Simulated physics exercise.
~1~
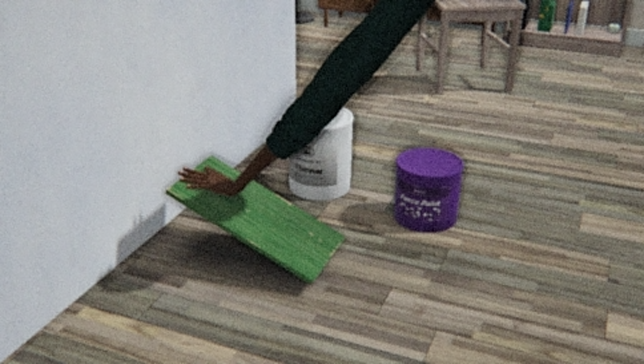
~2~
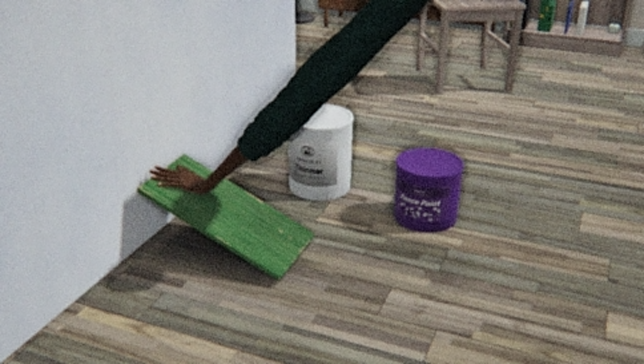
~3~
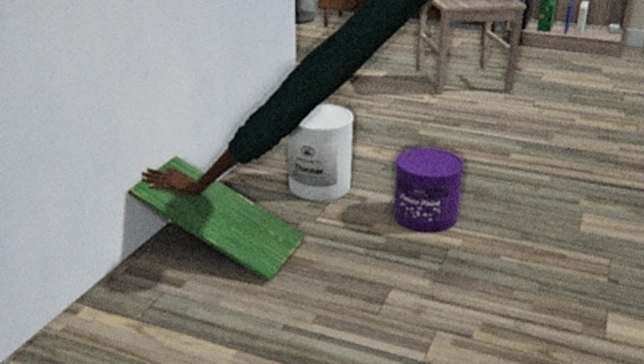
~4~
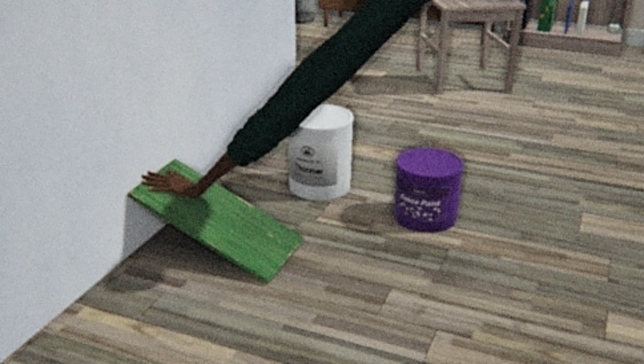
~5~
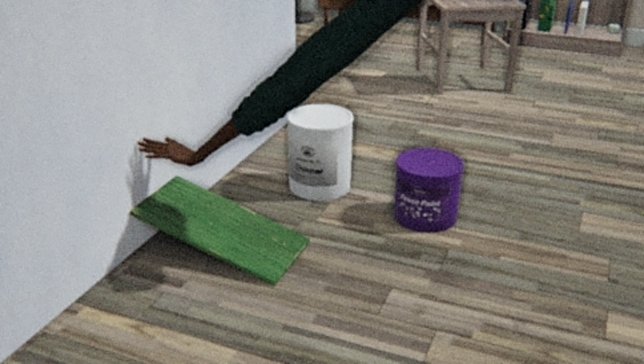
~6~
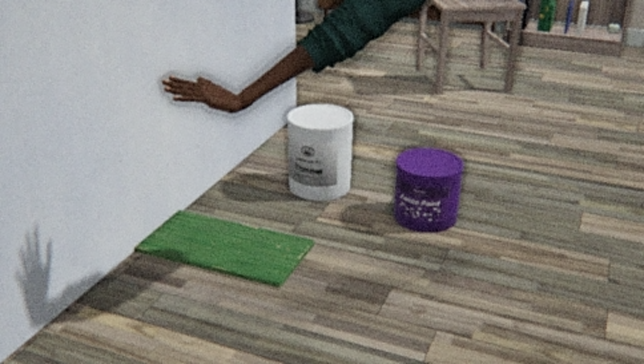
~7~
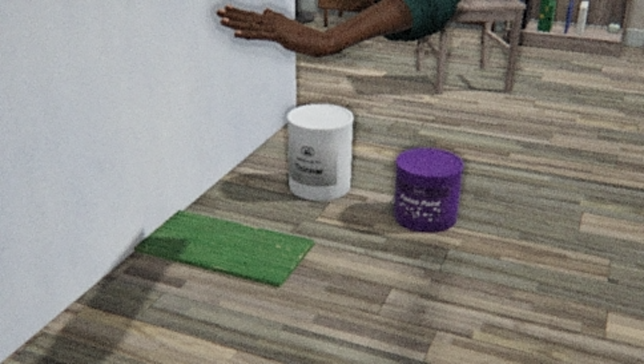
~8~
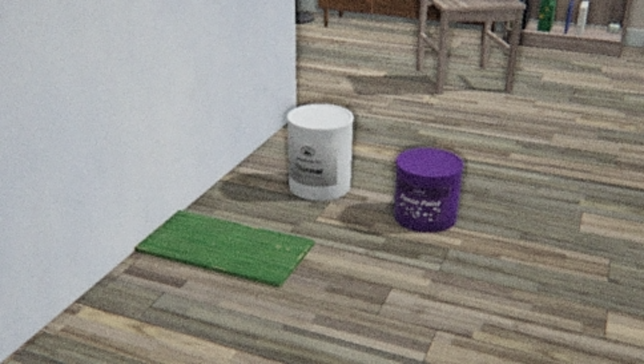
On a wood-plank floor beside a bare pale wall, a white pail and a purple pail stand near each other, with a wooden chair behind them. A hand in a dark green sleeve holds a green board at a slant and moves it left until its upper end leans against the wall. The hand lets go and draws back, and the board begins to drop. Its raised end slides down the wall until the board lies flat on the floor. The arm withdraws out of view, leaving the board at rest and both pails where they were.
